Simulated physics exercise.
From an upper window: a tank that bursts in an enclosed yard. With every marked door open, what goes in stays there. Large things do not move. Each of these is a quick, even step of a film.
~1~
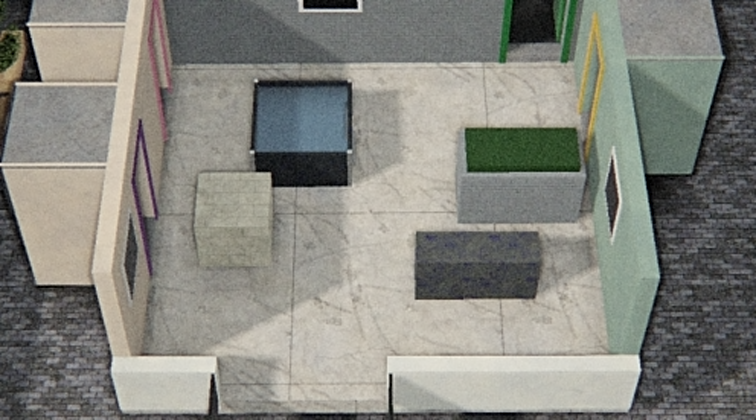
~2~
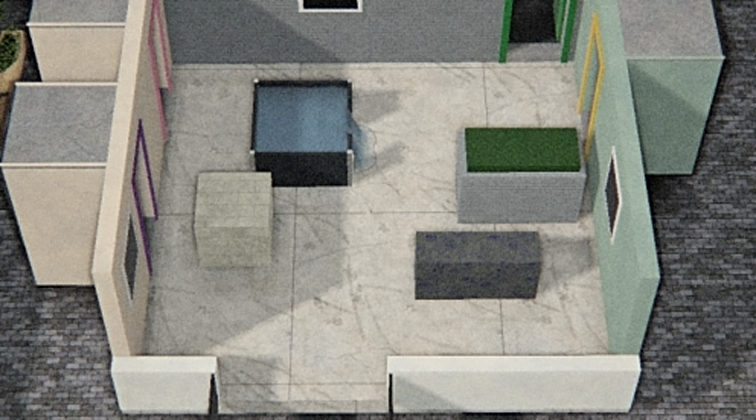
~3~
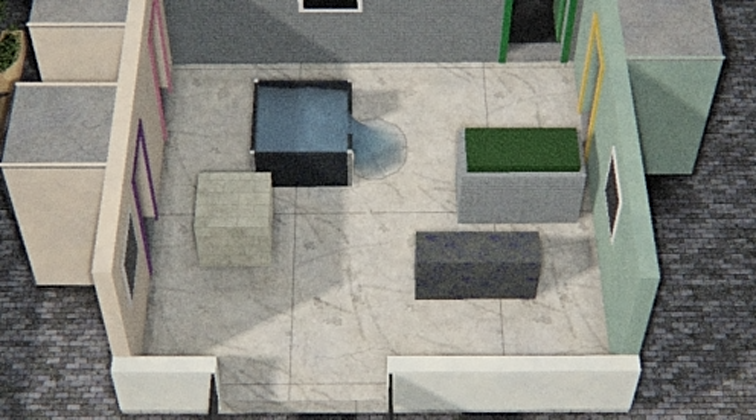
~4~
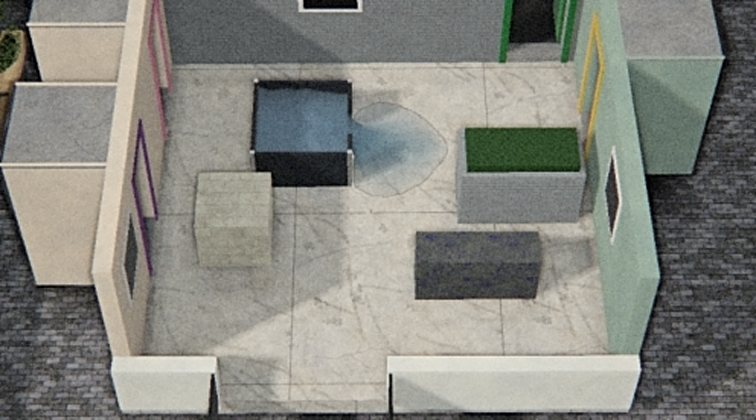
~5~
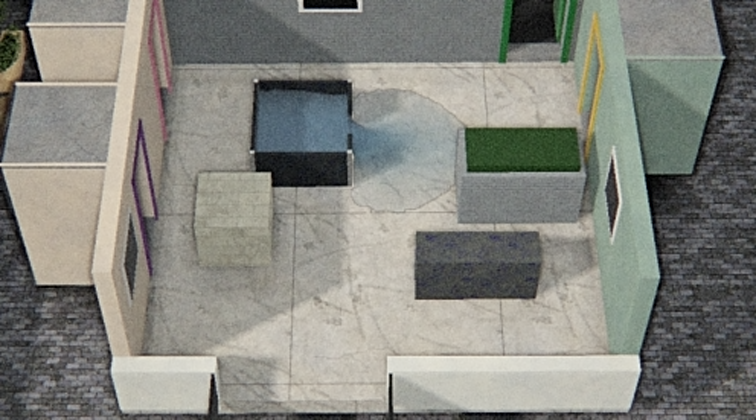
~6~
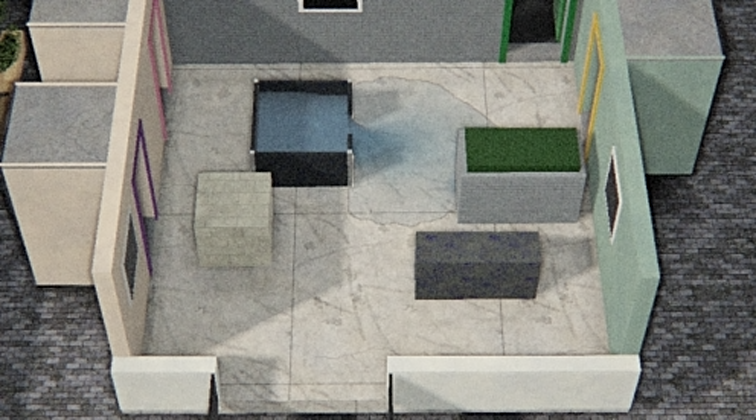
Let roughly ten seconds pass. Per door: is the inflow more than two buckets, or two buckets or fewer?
Green door - two or fewer; yellow door - more than two; purple door - two or fewer; pink door - two or fewer.
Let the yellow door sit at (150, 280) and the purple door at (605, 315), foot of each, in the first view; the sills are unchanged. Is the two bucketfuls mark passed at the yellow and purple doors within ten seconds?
As I see it, the yellow door does not reach it and the purple door does not reach it.
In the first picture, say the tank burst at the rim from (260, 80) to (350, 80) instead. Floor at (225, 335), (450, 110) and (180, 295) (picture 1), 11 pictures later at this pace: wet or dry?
Unwetted, submerged, unwetted.
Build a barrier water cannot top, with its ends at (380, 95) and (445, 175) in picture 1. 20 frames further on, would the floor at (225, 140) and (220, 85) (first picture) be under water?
Result, in order: Bone-dry / swamped.
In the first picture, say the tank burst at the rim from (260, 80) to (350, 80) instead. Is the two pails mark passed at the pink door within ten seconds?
The pink door crosses the line.
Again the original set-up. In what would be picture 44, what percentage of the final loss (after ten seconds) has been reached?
By then, close to 90 % of it.
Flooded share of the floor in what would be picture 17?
By my count, 30 percent.
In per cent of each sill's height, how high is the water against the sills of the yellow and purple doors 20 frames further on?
I'd say around 170 and 0 in a hundred.
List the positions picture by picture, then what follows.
In the first frame, still water in the tank at (302, 120).
In the second frame, water pours out at (348, 138) and has run to (363, 130).
In the third frame, water pours out at (348, 139) and has run to (402, 141).
In the fourth frame, the front is at (440, 141), out from the gap at (348, 140).
In the fifth frame, the front is at a hidden place, out from the gap at (348, 140).
In the sixth frame, water pours out at (348, 140) and has run to a hidden place.
A moment on, water covers 30 % of the floor; the green door not reached, the yellow door wet at the sill, nothing in, the purple door not reached, the pink door not reached.
Next, water covers 30 % of the floor; the green door wet at the sill, nothing in, the yellow door over two buckets in, the purple door not reached, the pink door not reached.
Then, water covers 40 % of the floor; the green door under two buckets in, the yellow door far over two buckets in, the purple door not reached, the pink door not reached.
Later, water covers 55 % of the floor; the green door under two buckets in, the yellow door far over two buckets in, the purple door not reached, the pink door not reached.
In the end, water covers 90 % of the floor; the green door under two buckets in, the yellow door far over two buckets in, the purple door wet at the sill, nothing in, the pink door wet at the sill, nothing in.
